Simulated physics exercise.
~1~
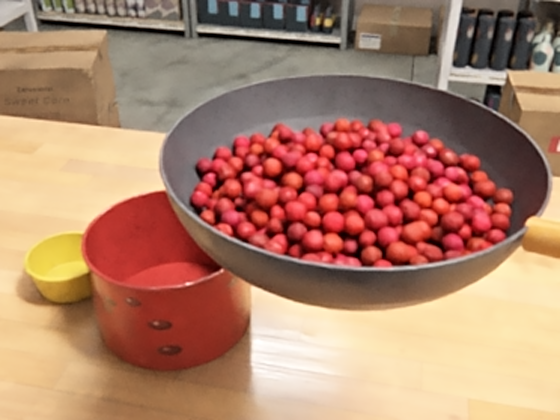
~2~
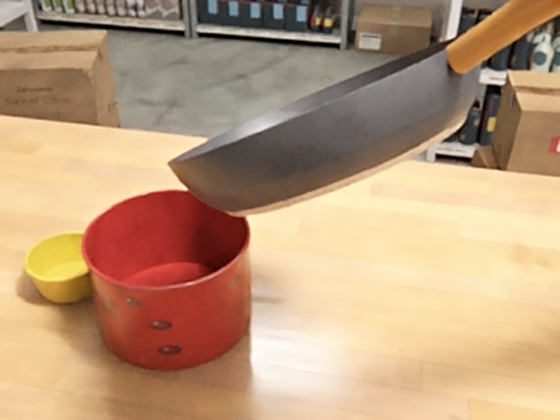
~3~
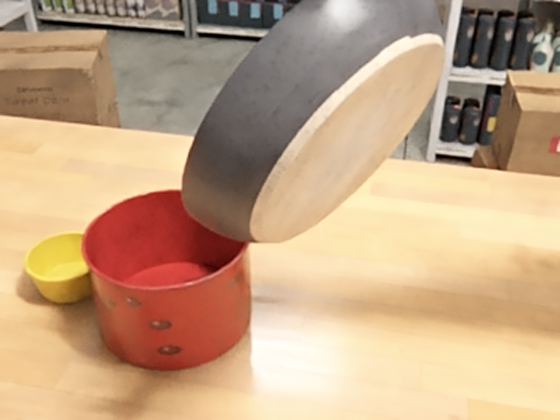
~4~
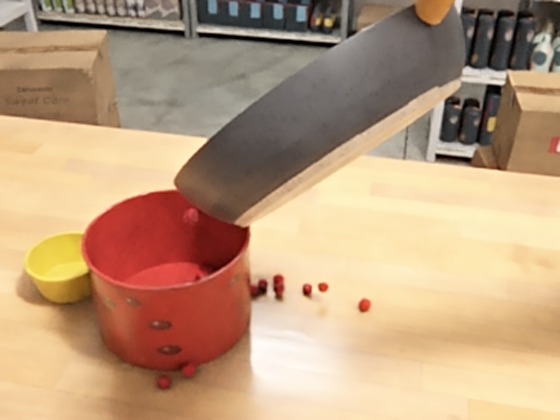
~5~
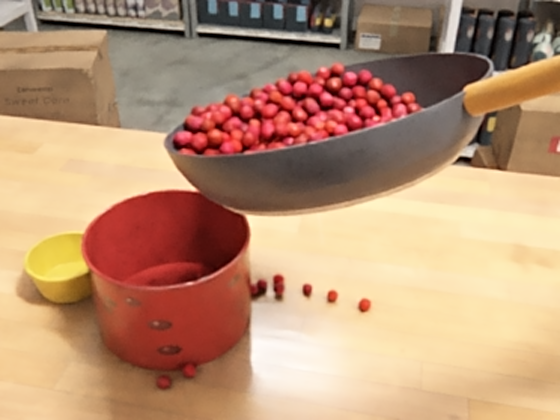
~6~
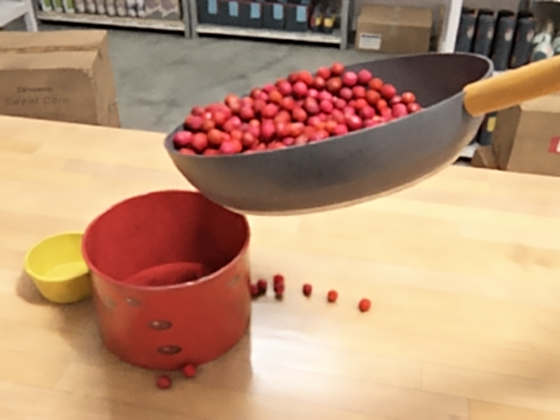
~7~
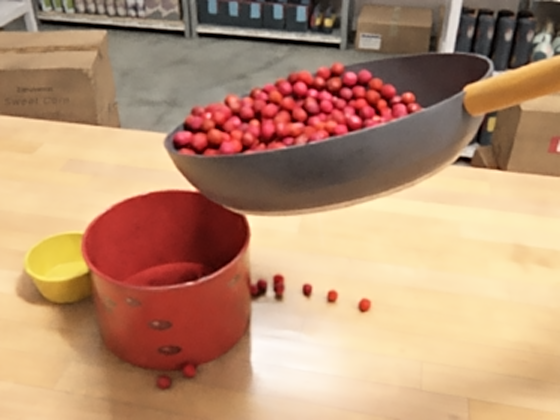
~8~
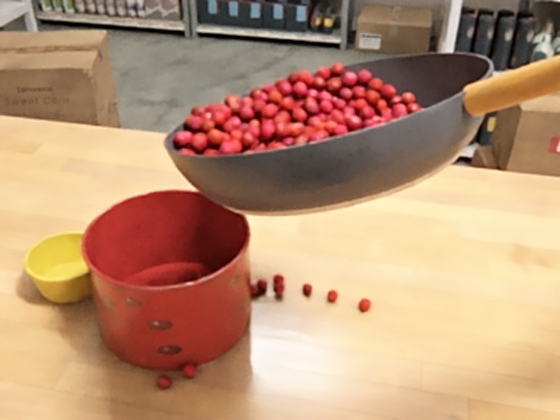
In a storeroom with shelves and cardboard boxes behind, a fixed camera looks slightly down on a pale wooden table. A red pot stands at the left with a small yellow dish beside it, and a dark pan with a wooden handle, heaped with red cranberries, is held above to the right. The pan tips steeply toward the pot, showing its pale underside, then begins turning back as a few berries drop. It settles at a gentle tilt and stays still, with most berries still inside, some in the pot and several scattered on the table.
